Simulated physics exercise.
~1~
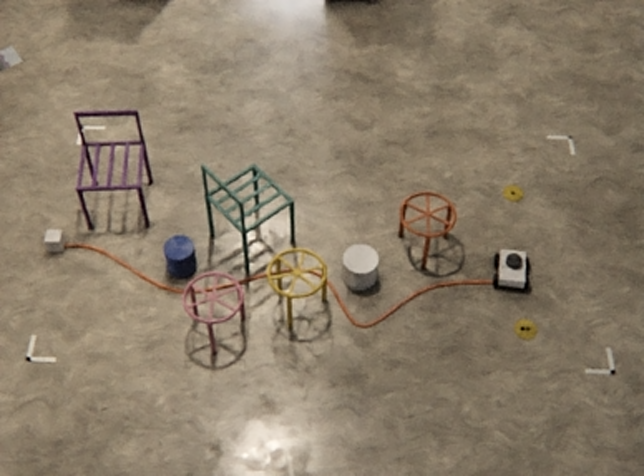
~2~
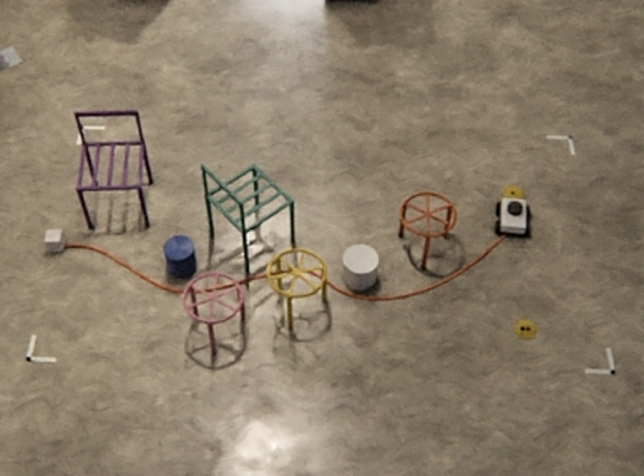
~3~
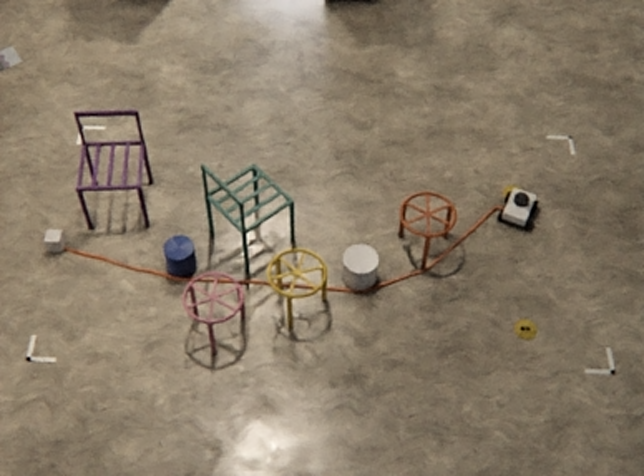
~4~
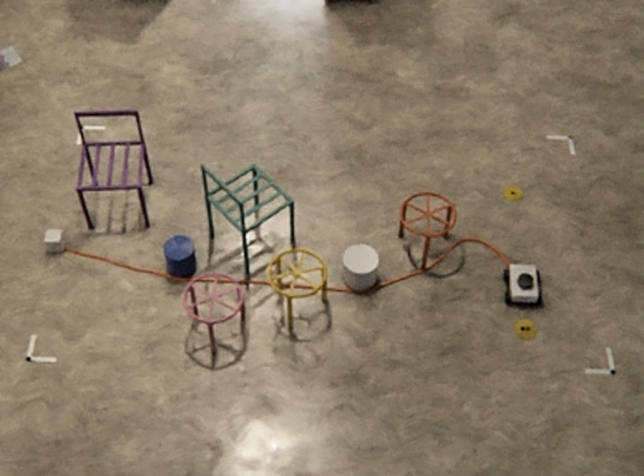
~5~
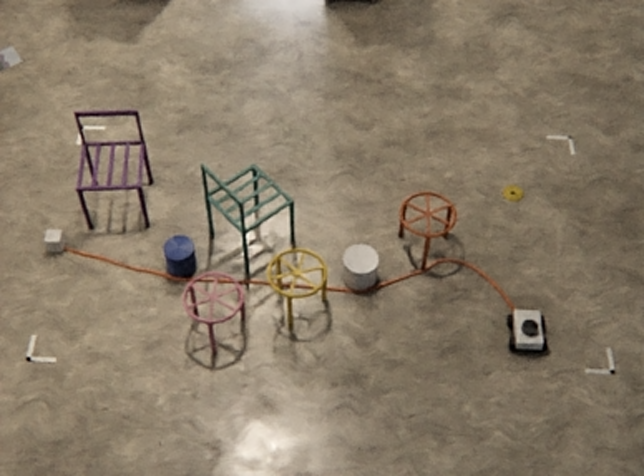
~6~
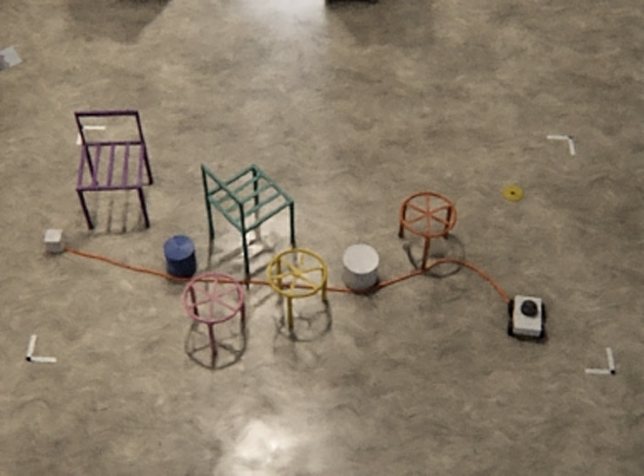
On a mottled grey-brown floor seen from high above, a small white cart with black wheels sits at the right, trailing a red lead to a pale block at the far left. Between them stand purple and teal chairs, a blue tub, pink, yellow and orange stools, and a white bin. The cart moves up to the upper yellow mark, drawing the curved lead straighter. It then travels down to the lower yellow mark, and the lead bends beneath the orange stool. Finally it edges back up slightly, with the lead still joined to the block and the furniture unmoved.
